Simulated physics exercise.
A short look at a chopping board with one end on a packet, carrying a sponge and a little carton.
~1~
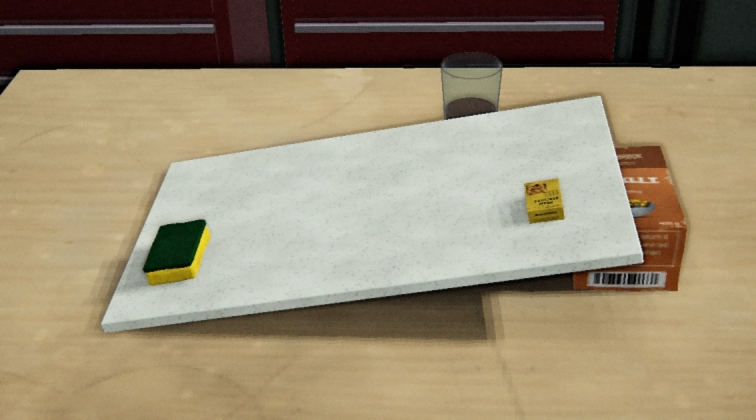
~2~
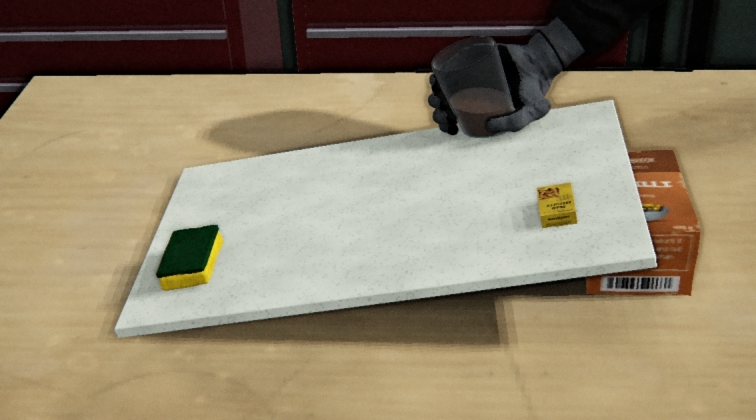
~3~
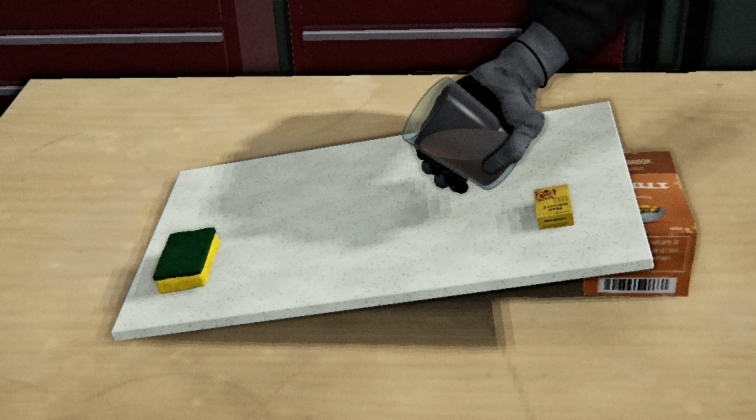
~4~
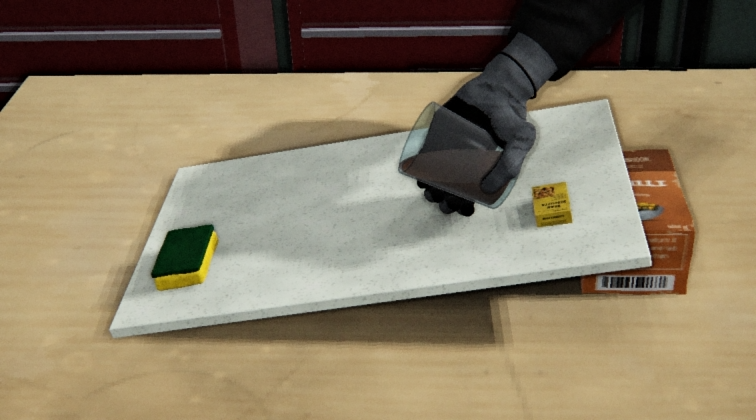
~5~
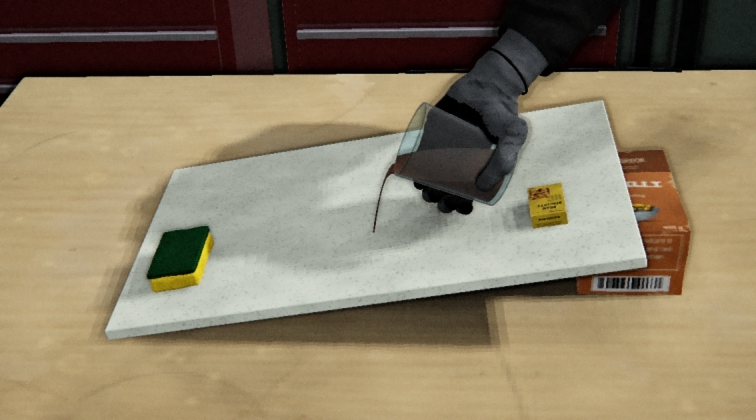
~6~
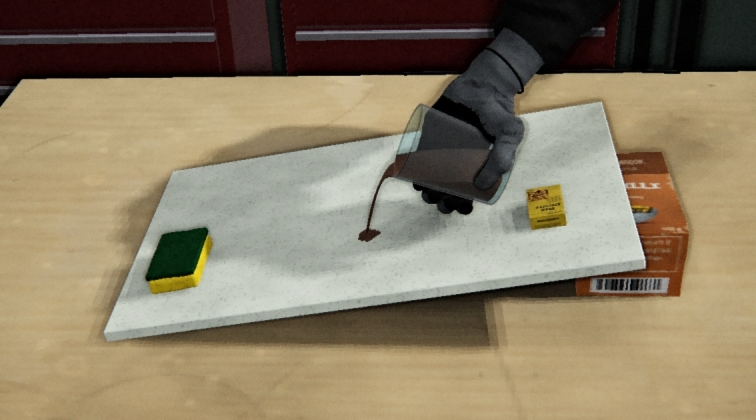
On a wooden table, a pale board leans on an orange packet, sloping down to the left, with a sponge and a little yellow carton on it. A gloved hand lifts a tumbler from behind, tilts it over the board, and pours a thin brown stream that lands in a small patch.
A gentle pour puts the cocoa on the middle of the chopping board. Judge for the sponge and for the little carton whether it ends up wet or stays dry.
On the left the sponge - wet, on the right the little carton - dry.
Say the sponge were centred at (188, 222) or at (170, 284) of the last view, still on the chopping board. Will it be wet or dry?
On the first try it is hit by the spill, and on the second it is hit by the spill.
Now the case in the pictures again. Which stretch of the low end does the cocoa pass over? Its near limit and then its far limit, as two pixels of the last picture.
The wet stretch goes from (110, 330) to (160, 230).
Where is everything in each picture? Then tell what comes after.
The chopping board slopes down to the left; tumbler (471, 99) about a third full; sponge (178, 252); little carton (544, 201), in the first picture.
Tumbler about a third full, surface at (481, 101); sponge (191, 258), in the second picture.
Tumbler (462, 135) tipped 50° with all of its load; little carton (553, 207), in the third picture.
The chopping board slopes down to the left; tumbler (459, 158) tipped 60° with all of its load; sponge (186, 258), in the fourth picture.
The first of it lands; tumbler (454, 156) tipped 65° with all of its load; little carton (547, 206), in the fifth picture.
The first of it lands; tumbler (452, 156) tipped 65° with all of its load; sponge (180, 261); little carton (546, 207), in the sixth picture.
Shortly, it runs down to the left; the sponge is wet along its edge; the little carton is still dry.
Then, it runs down to the left and off the end; the sponge is wet along its edge; the little carton is still dry.
At the finish, it runs down to the left and off the end; the sponge is wet along its edge; the little carton is still dry.
